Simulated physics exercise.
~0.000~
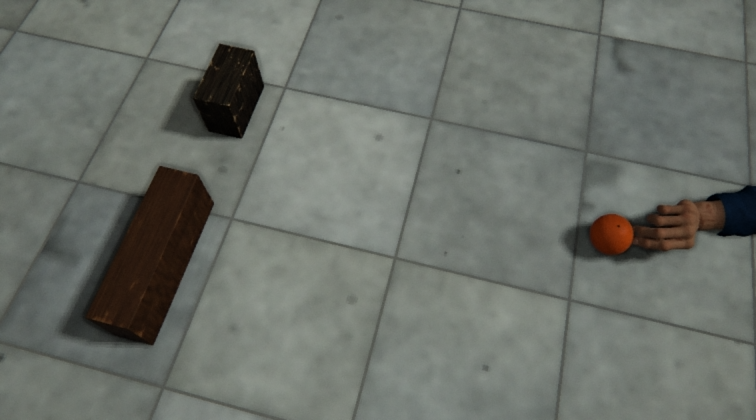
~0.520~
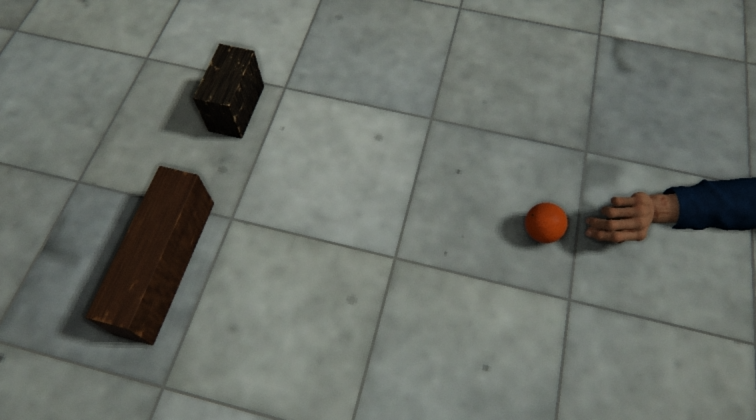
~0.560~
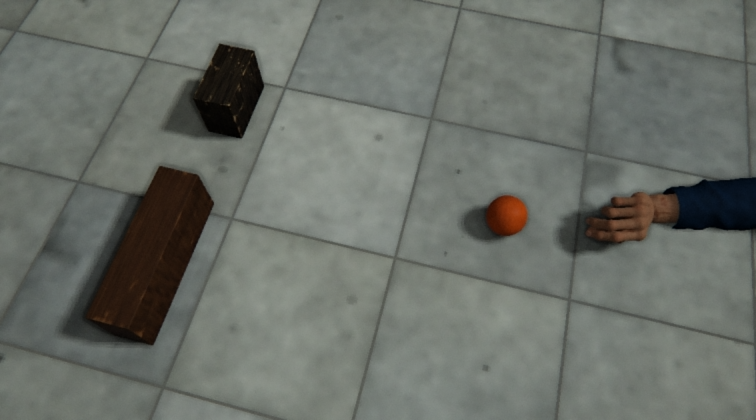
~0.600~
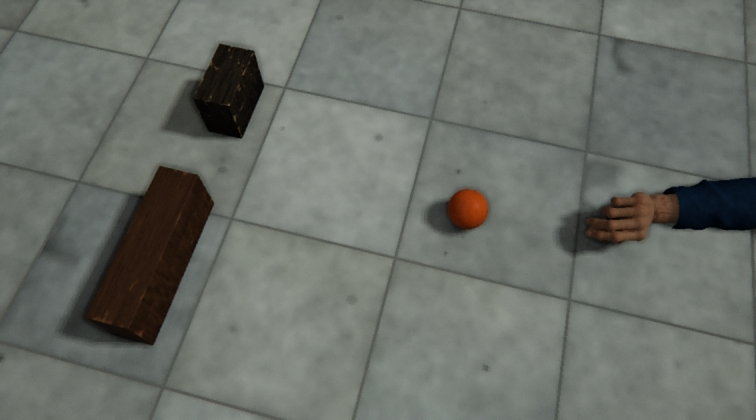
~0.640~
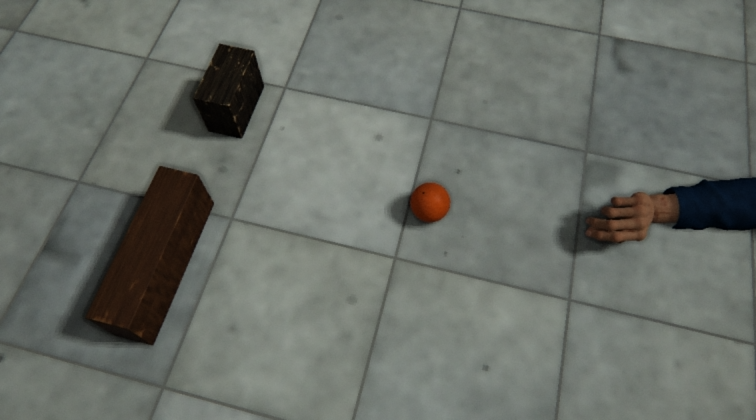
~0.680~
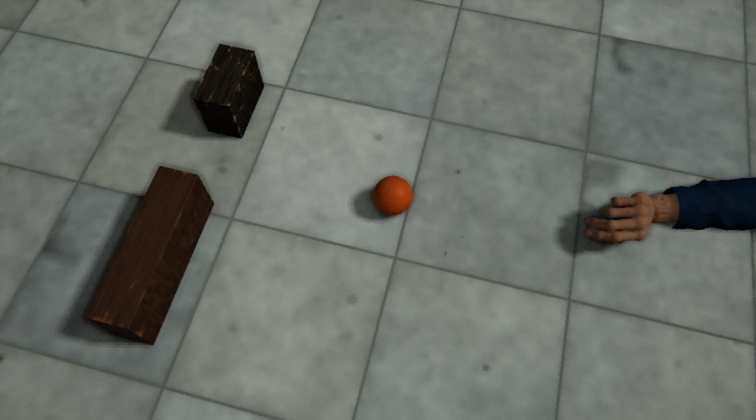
An orange rolled leftward across a gray tiled floor after a hand in a dark blue sleeve released it, moving steadily toward a black block and a longer brown block, which both stayed still.
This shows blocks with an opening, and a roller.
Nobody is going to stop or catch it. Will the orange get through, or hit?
The orange makes it past.
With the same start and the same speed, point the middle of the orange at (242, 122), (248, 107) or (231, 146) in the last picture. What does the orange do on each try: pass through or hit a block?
So the first time it can't get by, the second time it can't get by, and the third time it clears the gap.
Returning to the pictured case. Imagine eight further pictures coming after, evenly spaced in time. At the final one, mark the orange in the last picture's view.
At about (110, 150).
By 1.32 s, orange heading on.
When it is over (2.3 s), the orange passes through its gap.
